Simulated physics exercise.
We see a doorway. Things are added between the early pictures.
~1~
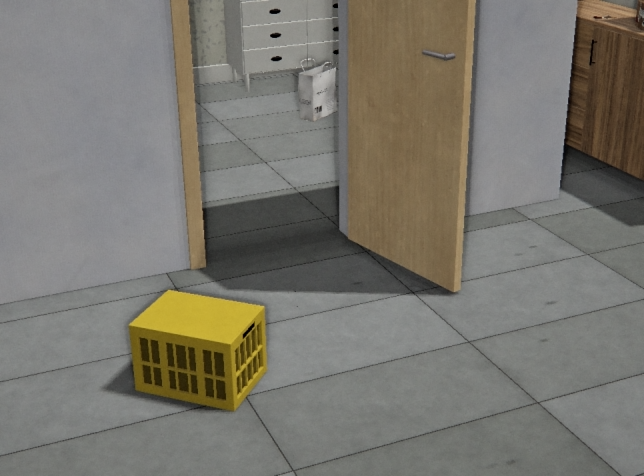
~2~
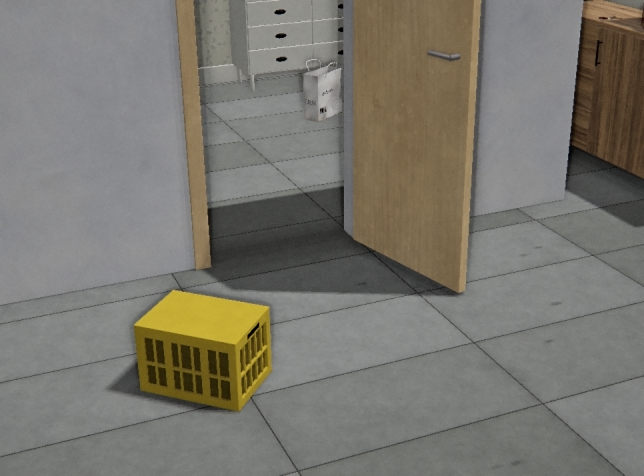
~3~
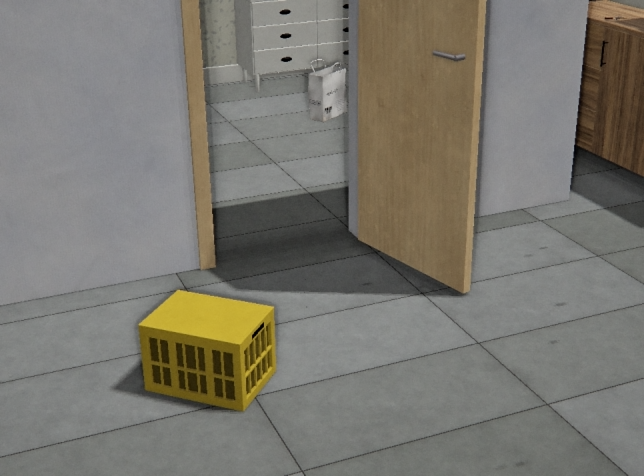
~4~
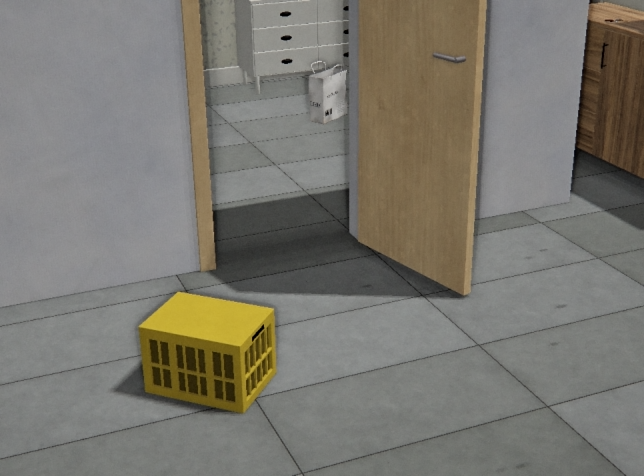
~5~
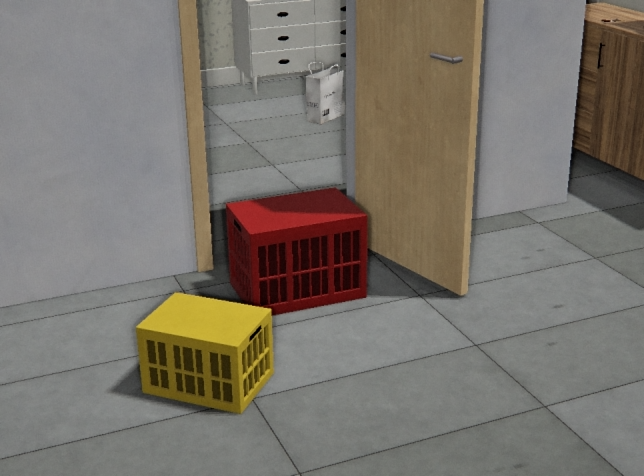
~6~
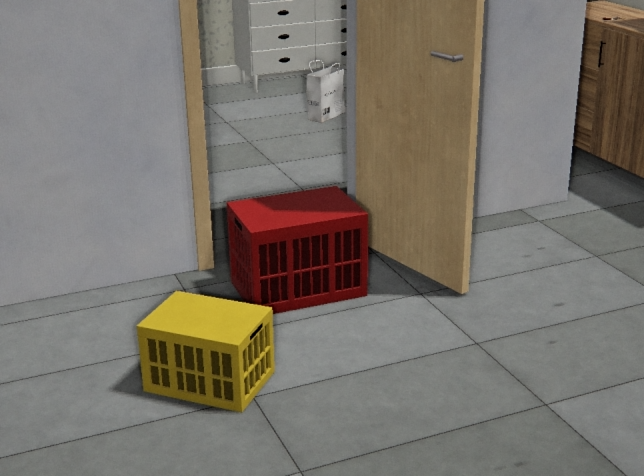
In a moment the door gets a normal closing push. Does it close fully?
The door is blocked.
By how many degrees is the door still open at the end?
About 70°.
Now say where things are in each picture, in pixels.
The first picture shows door wide open and still; yellow crate (200, 349).
The second picture shows door wide open and still; yellow crate (205, 349).
The third picture shows door wide open and still; yellow crate (209, 349).
The fourth picture shows door wide open and still; yellow crate (210, 351).
The fifth picture shows door wide open and still; yellow crate (207, 351).
The sixth picture shows door wide open and still; red chest (297, 249); yellow crate (208, 350).
Then, 0.40 s after the last picture, open by 97°.
Then, 0.70 s after the last picture, open by 84°.
Then, 0.90 s after the last picture, open by 74°.
Then, 1.10 s after the last picture, open by 69°; red chest slid a little near (292, 249).
At rest, open by 68°; both in place. Seen from the same camera at the end, red chest near (291, 249).
